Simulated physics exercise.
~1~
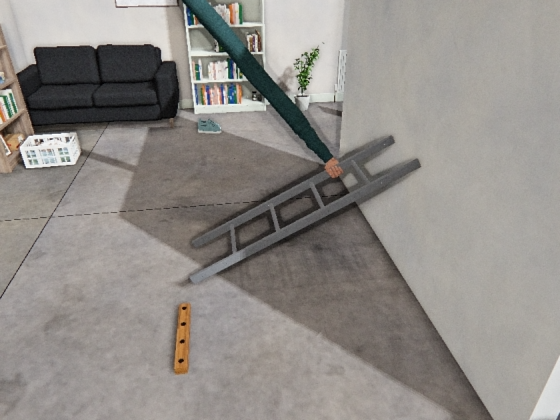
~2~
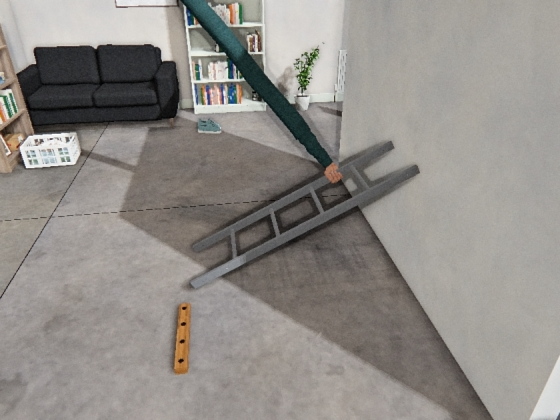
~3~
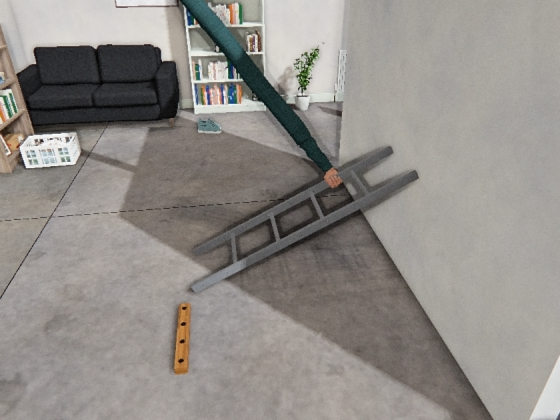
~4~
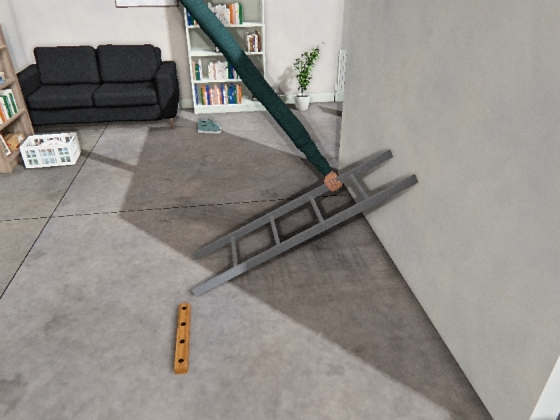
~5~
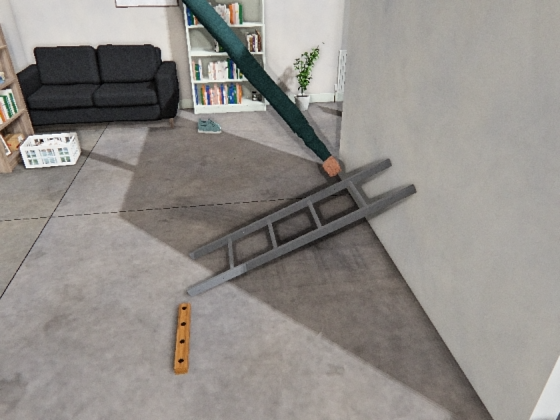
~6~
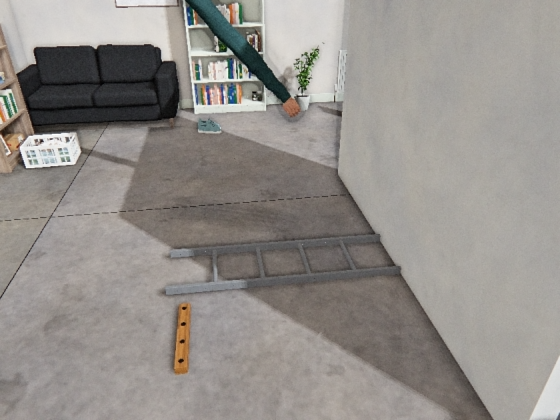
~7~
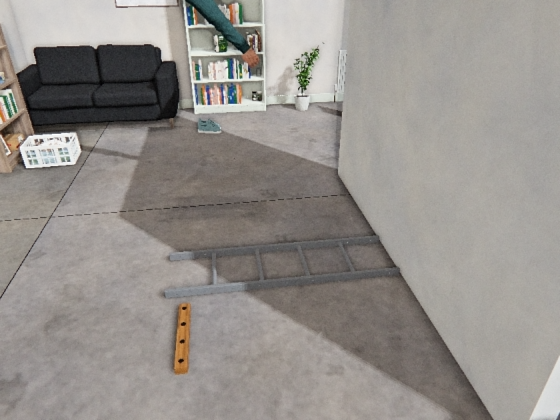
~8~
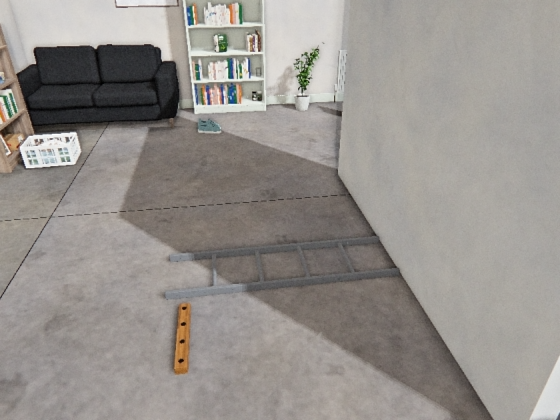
A grey ladder leaning on a wall slides down flat after a hand releases it.
